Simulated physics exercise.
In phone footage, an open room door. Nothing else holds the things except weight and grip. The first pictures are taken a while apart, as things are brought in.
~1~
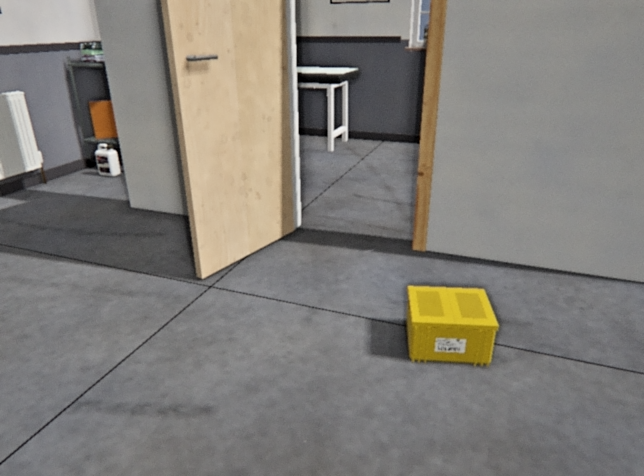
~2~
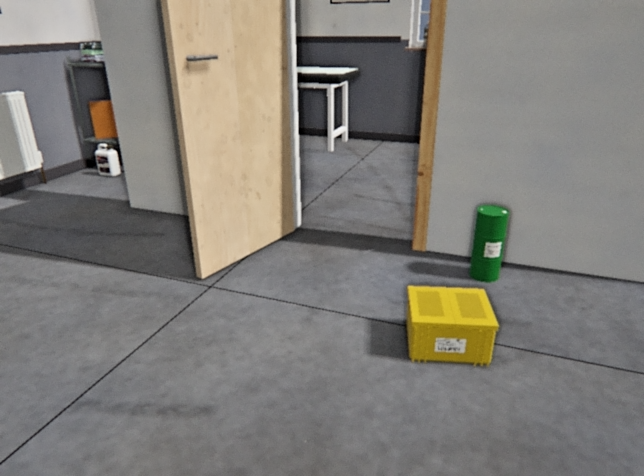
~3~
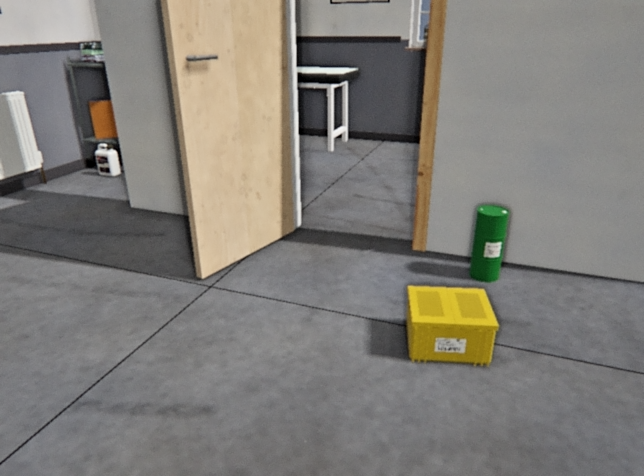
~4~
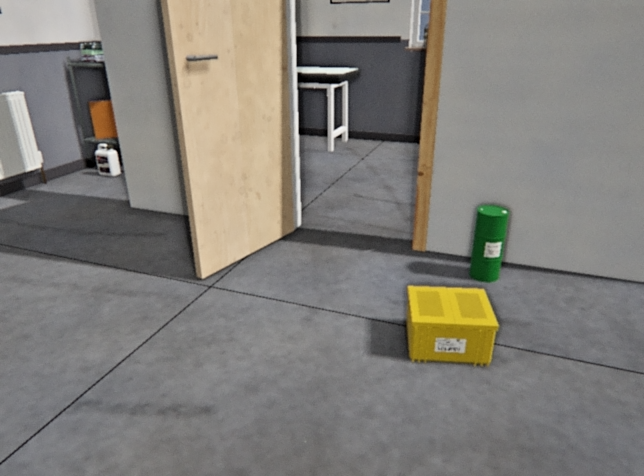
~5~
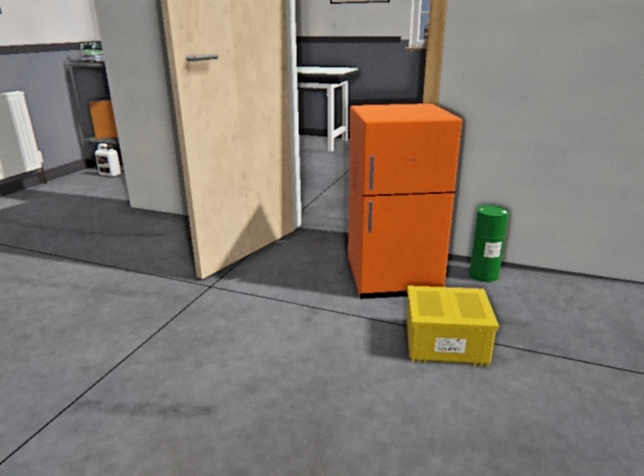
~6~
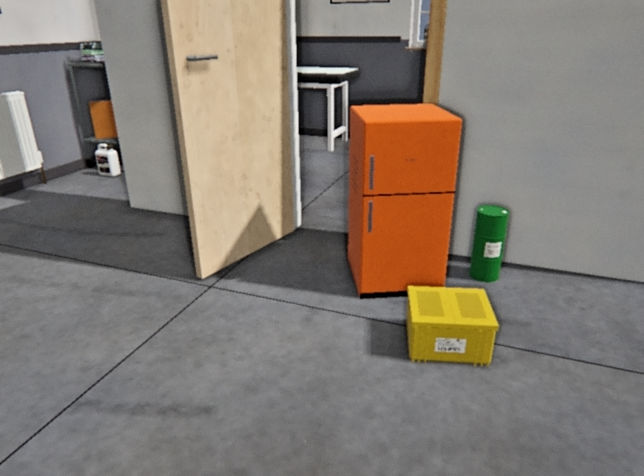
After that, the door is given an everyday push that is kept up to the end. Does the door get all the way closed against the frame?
No - I expect it will finish partly open.
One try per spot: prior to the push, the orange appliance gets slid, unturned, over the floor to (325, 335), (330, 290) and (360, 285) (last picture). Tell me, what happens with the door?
In the first case it swings home; in the second case it gets caught partway; in the third case it gets caught partway.
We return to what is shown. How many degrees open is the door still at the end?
Around 40 degrees.
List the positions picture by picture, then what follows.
The first frame shows door wide open and still.
The second frame shows door wide open and still; green canister (488, 244); yellow tote (448, 324).
The third frame shows door wide open and still; green canister (488, 244); yellow tote (448, 324).
The fourth frame shows door wide open and still; green canister (488, 244); yellow tote (448, 324).
The fifth frame shows door wide open and still; green canister (488, 244); yellow tote (448, 324).
The sixth frame shows door wide open and still; orange appliance (397, 200); green canister (488, 244).
Then, 0.60 s after the last picture, open by 91°.
Then, 1.00 s after the last picture, open by 72°.
Then, 1.40 s after the last picture, open by 50°.
At rest, open by 42°; all 3 in place. Seen from the same camera at the end, orange appliance near (398, 200).
